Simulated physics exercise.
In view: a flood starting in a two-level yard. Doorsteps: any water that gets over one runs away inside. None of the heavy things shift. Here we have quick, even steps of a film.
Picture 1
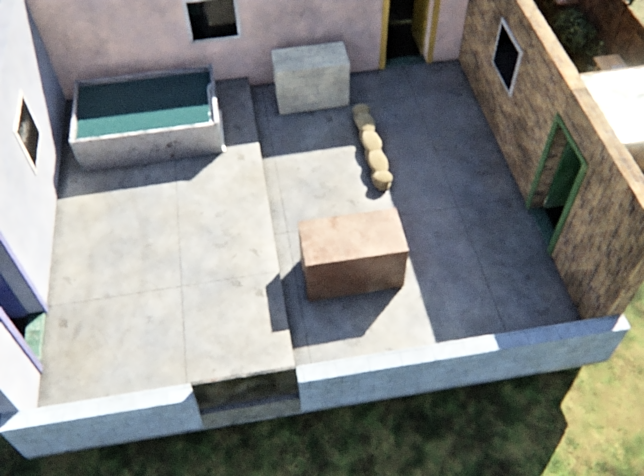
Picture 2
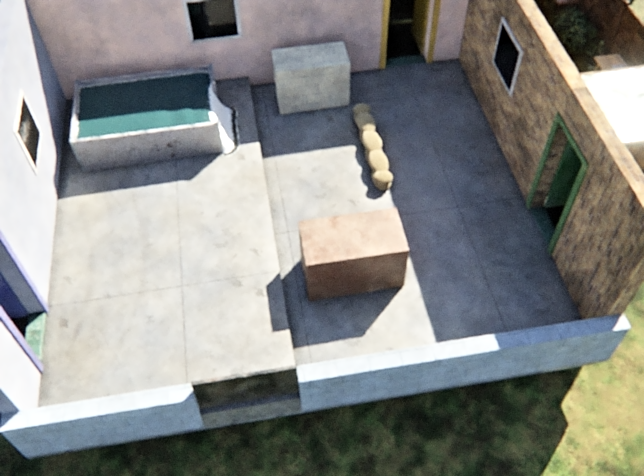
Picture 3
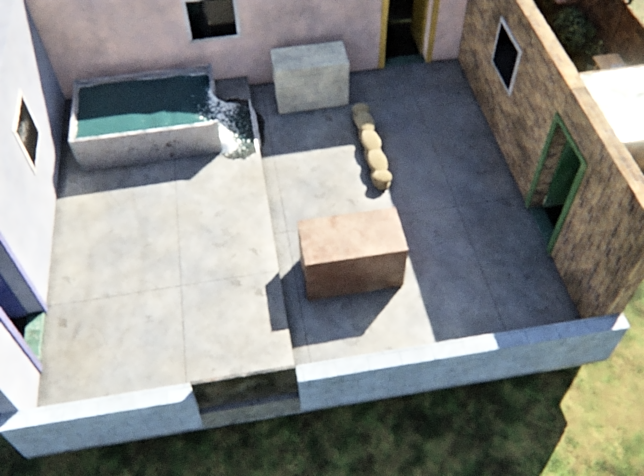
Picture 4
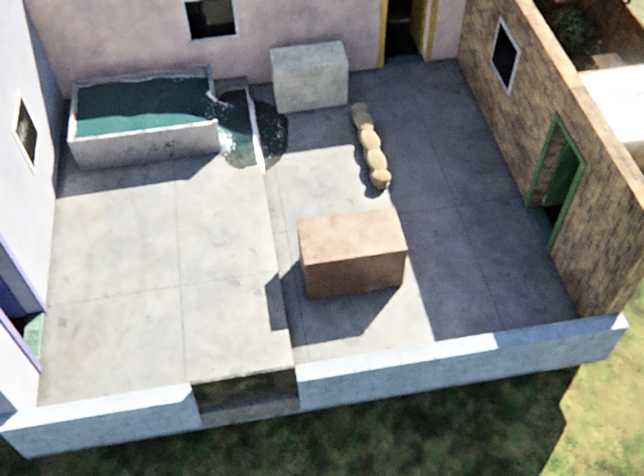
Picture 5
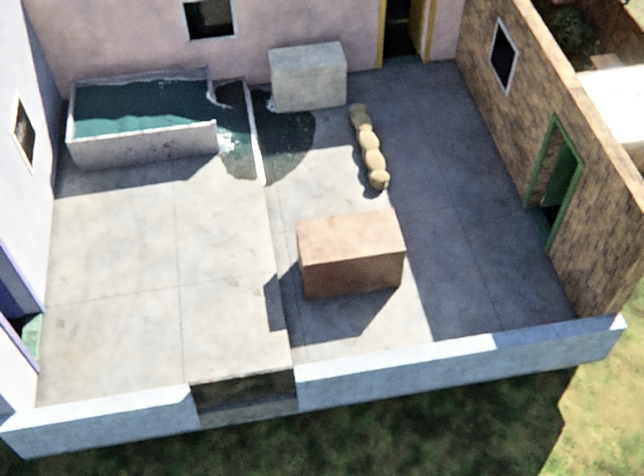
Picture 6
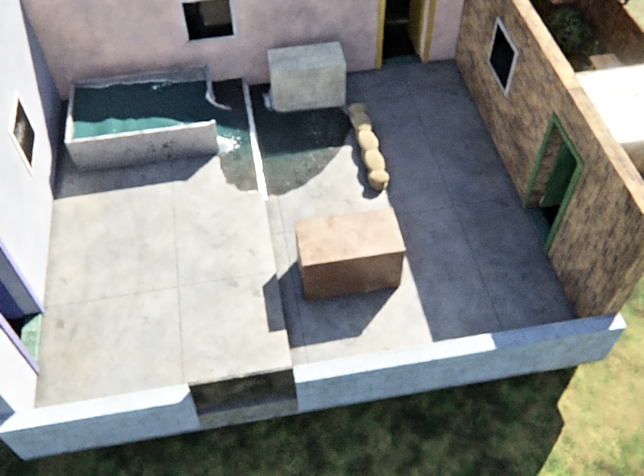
The clip shows a sunlit walled yard where water in a raised open tank pours out through a gap at its right end, runs over the step and spreads right across the lower paving, around a pale block toward round objects.
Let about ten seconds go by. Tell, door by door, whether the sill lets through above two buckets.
Door by door: The yellow door does; the blue door does not; the green door does.
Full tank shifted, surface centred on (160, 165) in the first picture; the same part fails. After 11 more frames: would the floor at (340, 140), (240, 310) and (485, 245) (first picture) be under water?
In that order: Under water, dry, covered.
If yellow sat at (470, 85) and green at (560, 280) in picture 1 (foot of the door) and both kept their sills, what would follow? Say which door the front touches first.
Result: The yellow-painted one.
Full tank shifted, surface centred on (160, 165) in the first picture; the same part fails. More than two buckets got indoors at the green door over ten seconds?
My reading: The green one passes that mark.
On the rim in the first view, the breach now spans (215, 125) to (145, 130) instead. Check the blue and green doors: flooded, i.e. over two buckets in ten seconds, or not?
Blue door goes past it, green door goes past it.
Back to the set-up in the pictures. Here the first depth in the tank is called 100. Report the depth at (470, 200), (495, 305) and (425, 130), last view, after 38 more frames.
Depths of roughly 10, 6 and 4 per cent.
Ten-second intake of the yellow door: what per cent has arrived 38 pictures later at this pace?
About 70 per cent.
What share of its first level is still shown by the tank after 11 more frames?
Near 52 in a hundred.
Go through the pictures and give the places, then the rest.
Still water in the open tank at (145, 105), in the first frame.
Water pours out at (217, 121) and has run to (229, 151), in the second frame.
The front is at (250, 104), out from the gap at (216, 122), in the third frame.
Water pours out at (215, 123) and has run to (283, 120), in the fourth frame.
Water pours out at (214, 124) and has run to (308, 116), in the fifth frame.
Water pours out at (213, 124) and has run to (346, 122), in the sixth frame.
A moment on, water covers 15 % of the floor; the yellow door not reached, the blue door not reached, the green door not reached.
Next, water covers 30 % of the floor; the yellow door wet at the sill, nothing in, the blue door not reached, the green door not reached.
Then, water covers 40 % of the floor; the yellow door under two buckets in, the blue door not reached, the green door not reached.
Later, water covers 50 % of the floor; the yellow door over two buckets in, the blue door not reached, the green door over two buckets in.
In the end, water covers 55 % of the floor; the yellow door over two buckets in, the blue door not reached, the green door over two buckets in.
